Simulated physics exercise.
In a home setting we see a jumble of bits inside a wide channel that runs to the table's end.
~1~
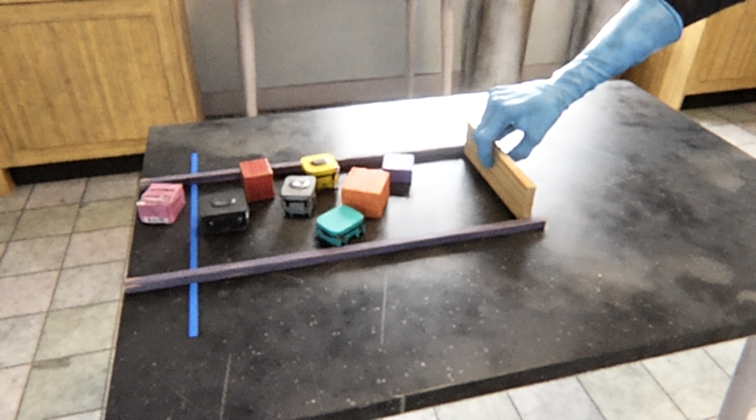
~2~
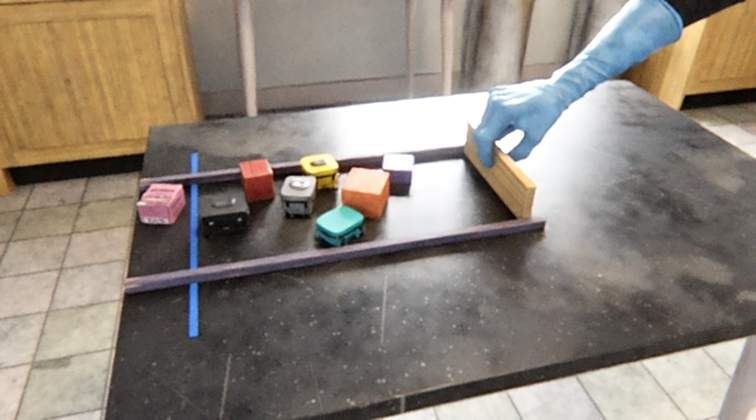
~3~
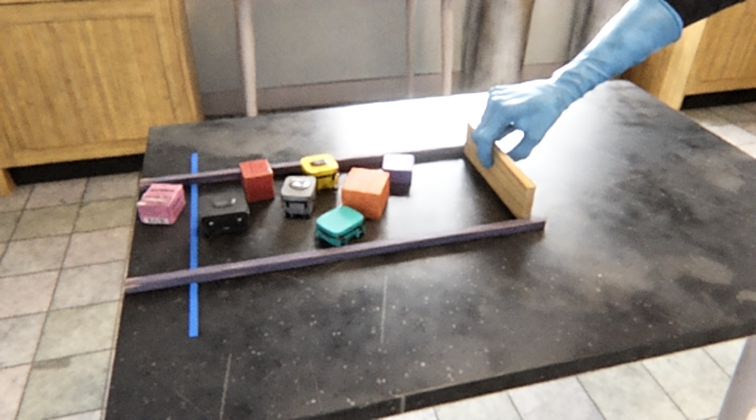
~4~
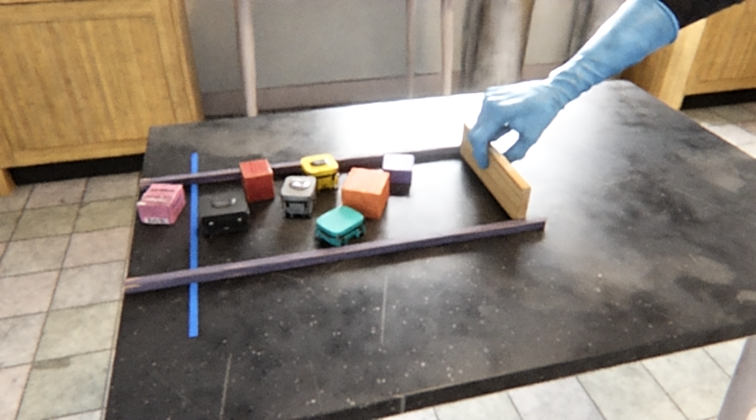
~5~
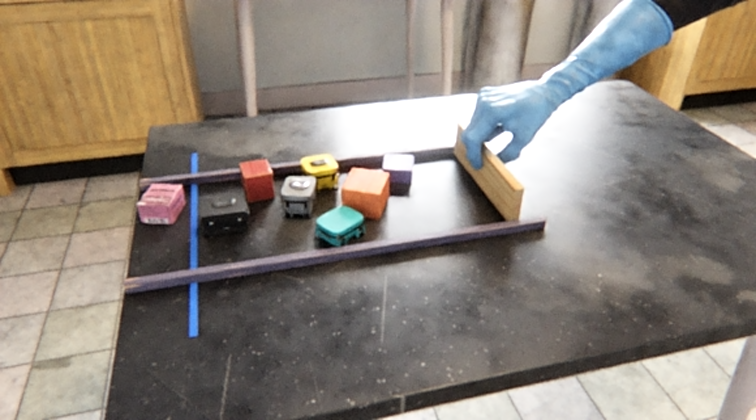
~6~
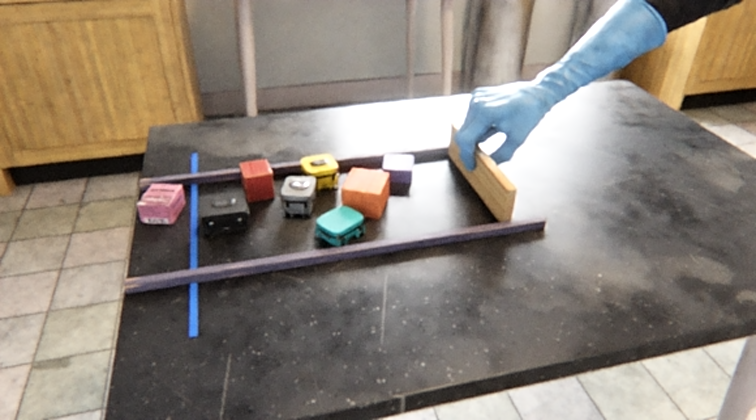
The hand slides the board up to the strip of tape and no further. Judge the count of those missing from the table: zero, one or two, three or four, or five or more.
Drops: Between three and four.
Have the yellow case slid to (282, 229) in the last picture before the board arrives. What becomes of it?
This time it stays where it is.
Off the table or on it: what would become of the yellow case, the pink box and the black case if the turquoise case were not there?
The yellow case stays on; the pink box tumbles off; the black case tumbles off.
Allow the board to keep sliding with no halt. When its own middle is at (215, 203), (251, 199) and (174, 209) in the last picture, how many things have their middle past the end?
It comes out as 3, then 1, then 5.
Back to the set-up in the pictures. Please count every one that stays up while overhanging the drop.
Tally: 2.
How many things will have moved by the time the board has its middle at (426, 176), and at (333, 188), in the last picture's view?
Well, it's 1 at the first one and 6 at the second.
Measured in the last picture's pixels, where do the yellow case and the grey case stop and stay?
In the last view, the middles sit near (142, 195) and near (133, 219).
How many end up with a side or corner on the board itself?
Well, it touches 3.
A little later, none off yet; pink box at rest near (162, 204); black case at rest near (225, 214); red block at rest near (257, 180).
When it is over, the number that fall off is three or four; down, red block, black case and pink box.
